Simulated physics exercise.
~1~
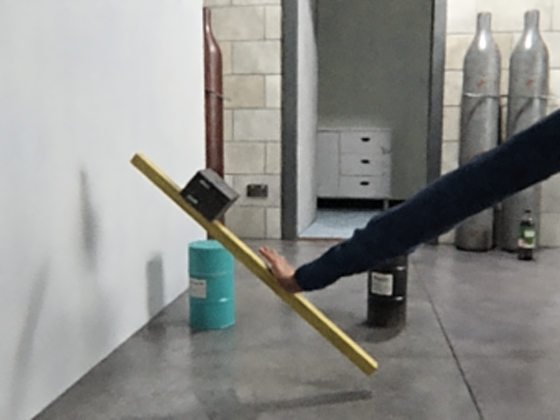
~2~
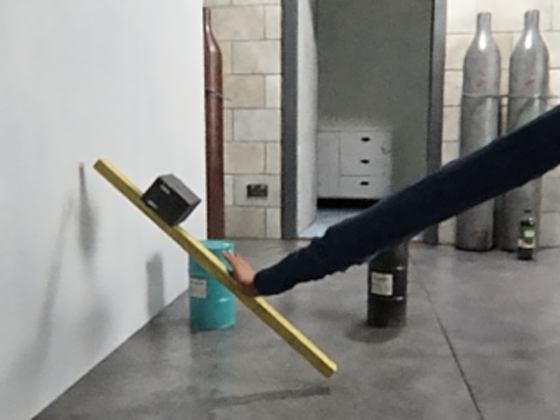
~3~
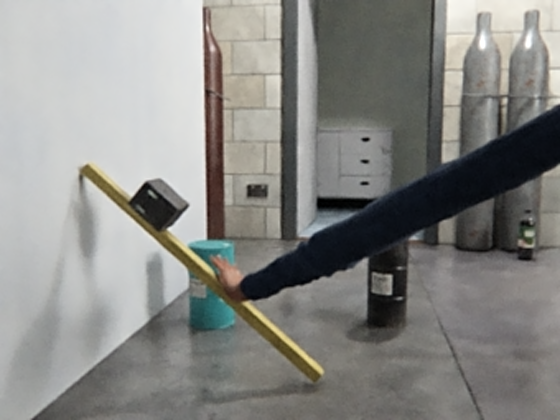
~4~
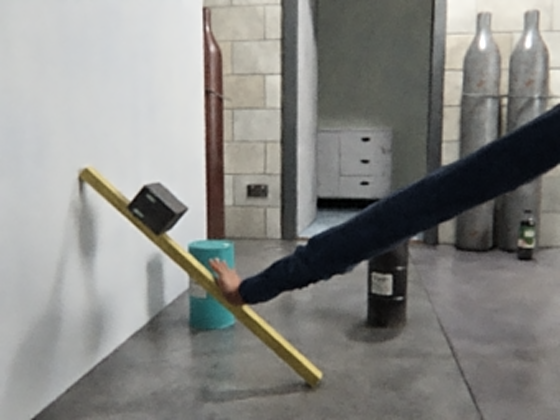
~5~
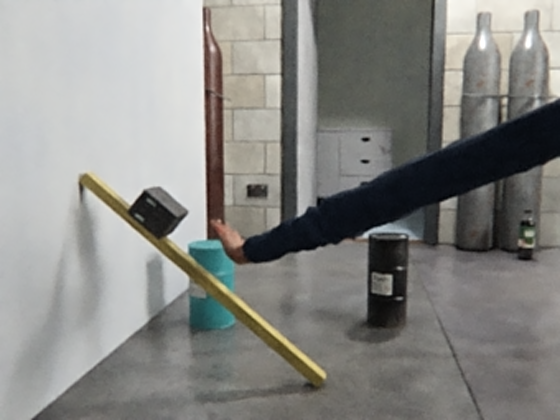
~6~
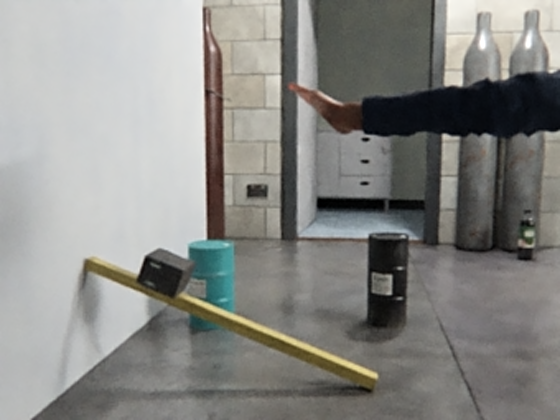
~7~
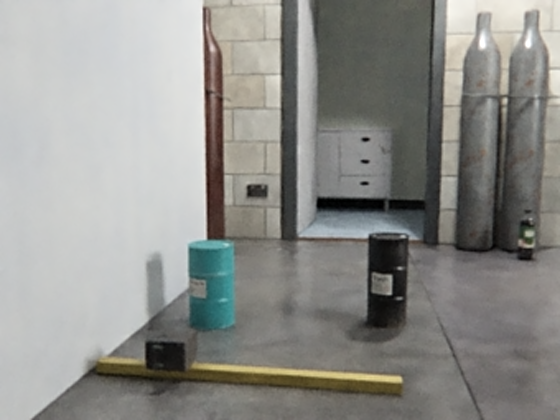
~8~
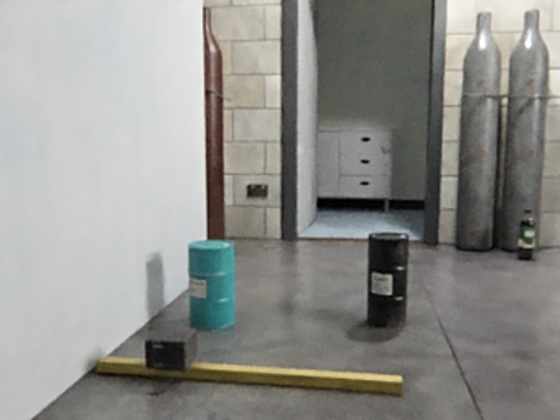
A yellow pole leaned on the wall by a hand slides down flat once released.
